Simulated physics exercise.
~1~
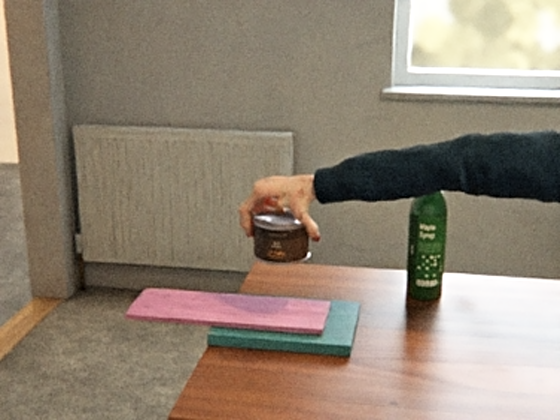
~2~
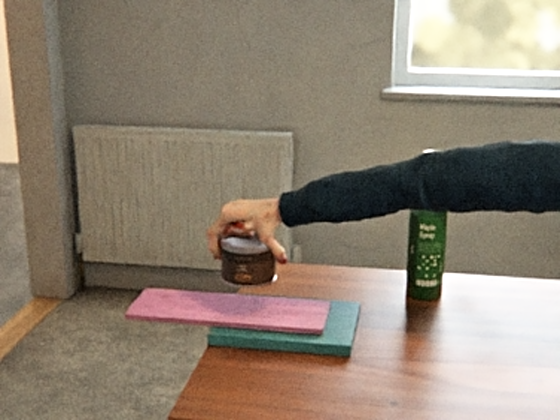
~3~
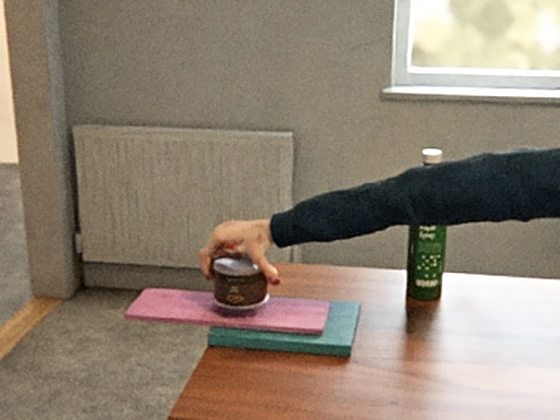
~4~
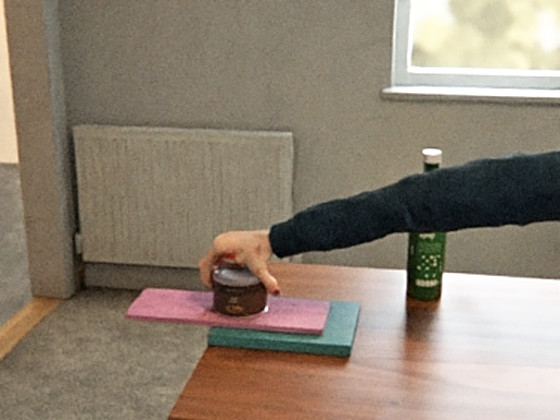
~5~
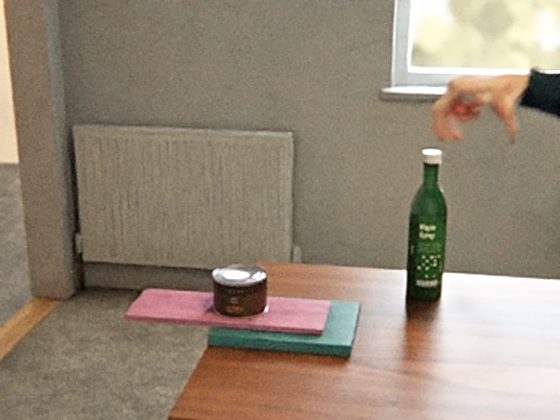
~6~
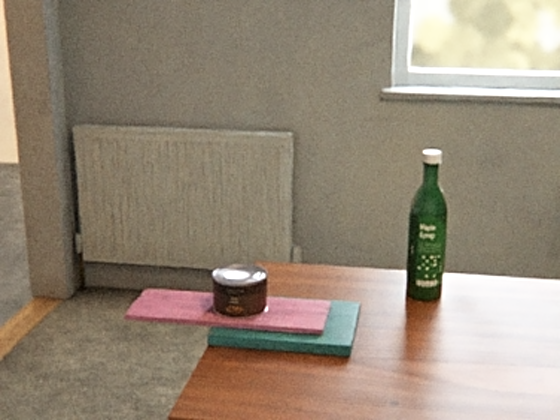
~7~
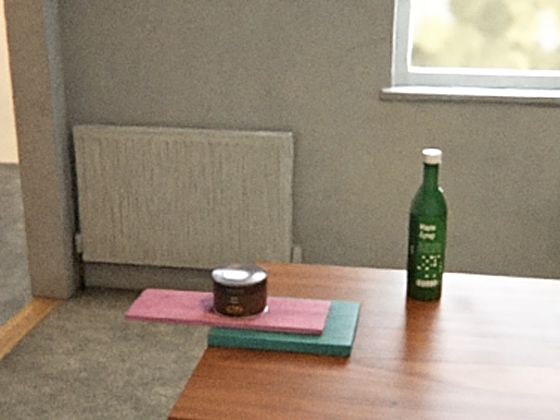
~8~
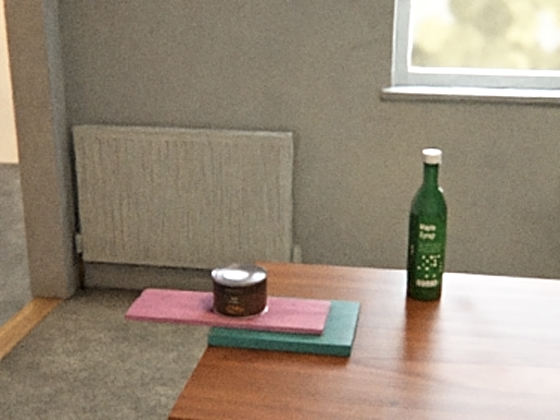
A small brown tub, held from above by a hand in a dark sleeve, hovers near the left end of a wooden table, seen from slightly above in a room with a radiator and a window. Below it, a pink plank lies across a turquoise slab and juts out to the left past the table's edge, while a green bottle stands to the right. The hand carries the tub left and down and sets it on the plank. The fingers let go and the arm withdraws to the right, out of view. The plank stays level, with the tub resting on it.
